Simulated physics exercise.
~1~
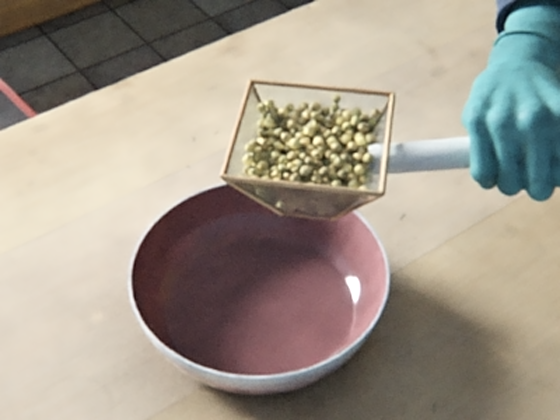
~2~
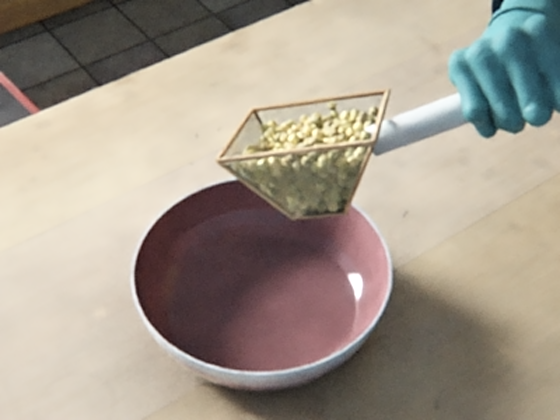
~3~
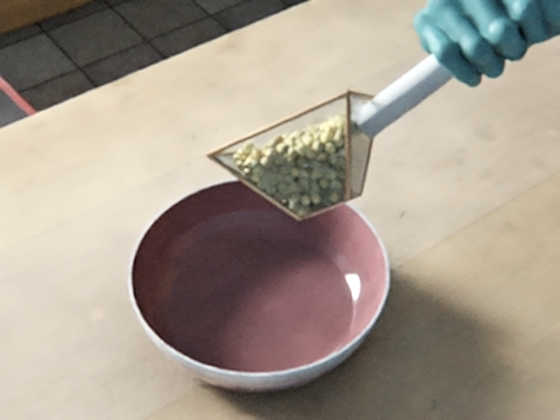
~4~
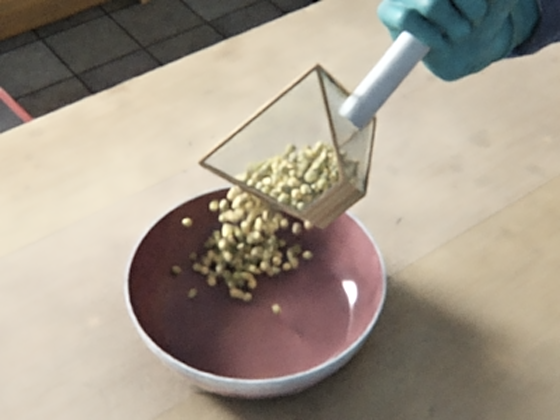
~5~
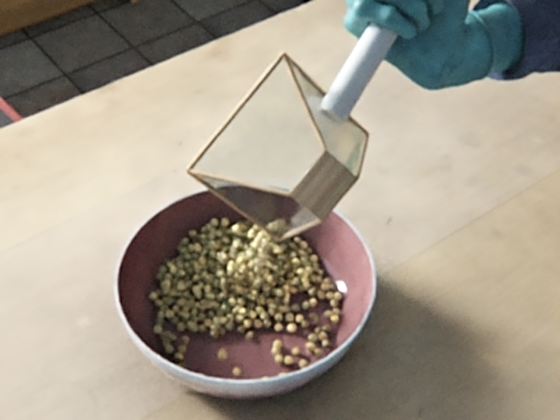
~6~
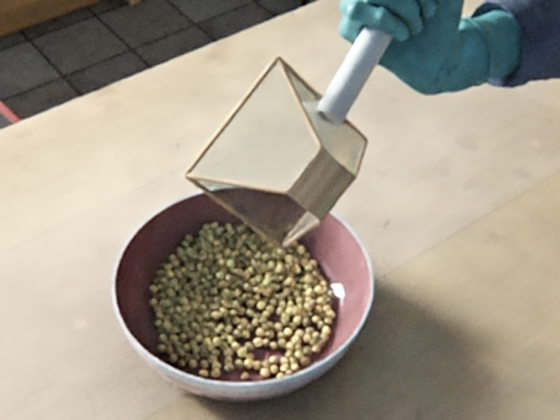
A clear, flared scoop with thin brown edges, filled with pale greenish-yellow soya beans, is held by a teal-gloved hand above an empty pink pan on a light wooden surface. The hand rises and tips the scoop down to the left, and the beans shift toward its lower corner without falling at first. As the tilt steepens, they spill over the edge in a loose cluster and scatter into the pan. The rest pour out and spread across the bottom. Finally the emptied scoop hangs steeply tipped above a broad layer of beans.
